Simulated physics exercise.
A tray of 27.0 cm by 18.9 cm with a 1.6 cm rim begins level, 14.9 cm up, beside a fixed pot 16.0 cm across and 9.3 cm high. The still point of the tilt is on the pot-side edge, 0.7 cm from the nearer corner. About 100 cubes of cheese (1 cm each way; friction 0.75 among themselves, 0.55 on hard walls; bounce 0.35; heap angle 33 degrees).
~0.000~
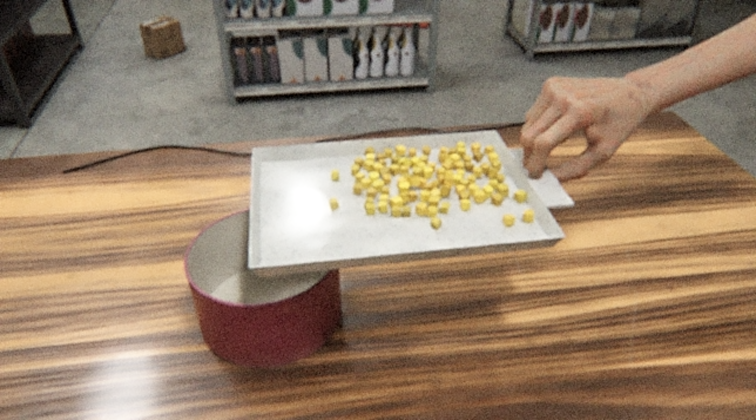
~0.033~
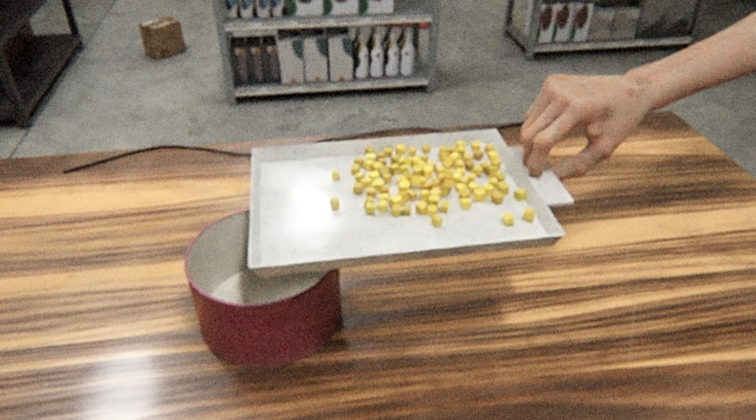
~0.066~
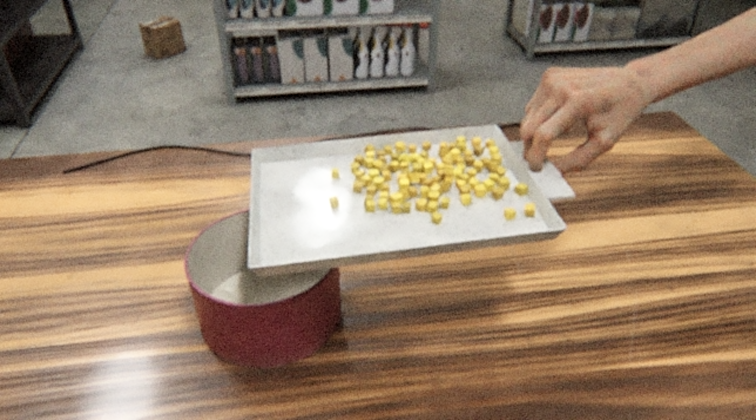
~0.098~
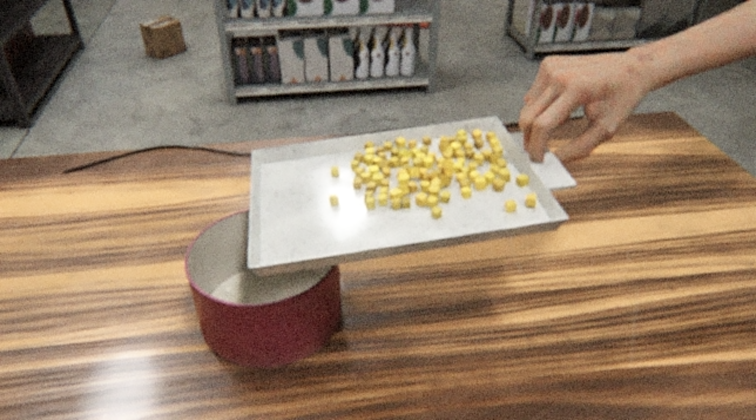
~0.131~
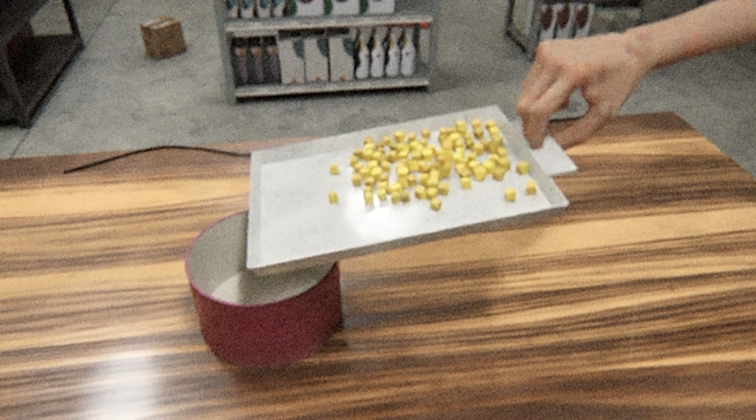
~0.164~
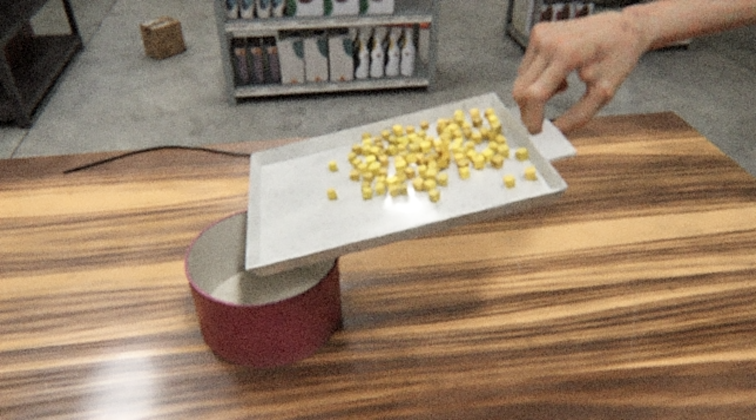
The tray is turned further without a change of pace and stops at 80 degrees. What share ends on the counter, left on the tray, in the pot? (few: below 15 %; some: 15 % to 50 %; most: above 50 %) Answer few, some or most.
On the counter: Some; left on the tray: Few; in the pot: Most.
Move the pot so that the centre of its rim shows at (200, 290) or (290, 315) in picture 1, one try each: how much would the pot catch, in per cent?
Some 30 and 0 per cent.
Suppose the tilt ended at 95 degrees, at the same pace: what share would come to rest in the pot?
Then about 65 per cent.
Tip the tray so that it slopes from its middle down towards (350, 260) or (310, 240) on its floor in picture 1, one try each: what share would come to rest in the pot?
Some 0 and 0 per cent.
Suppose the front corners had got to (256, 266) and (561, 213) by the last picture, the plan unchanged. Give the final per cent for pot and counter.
Pot 0, counter 100.
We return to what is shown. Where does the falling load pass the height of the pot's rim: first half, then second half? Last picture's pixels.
At about (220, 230), then at (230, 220).
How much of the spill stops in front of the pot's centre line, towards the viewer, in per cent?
Some 10 per cent.
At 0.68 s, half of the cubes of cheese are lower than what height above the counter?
Some 16 cm.
Then, at 0.47 s, tilt 45 degrees; the tray holds 100 %, the pot 0 %.
After 0.68 s, tilt 68 degrees; the tray holds 90 %, the pot 0 %.
Then, at 1.00 s, tilt 80 degrees; the tray holds 10 %, the pot 55 %.
In the end, at 2.3 s, counter 35 %, tray 5 %, pot 60 %.
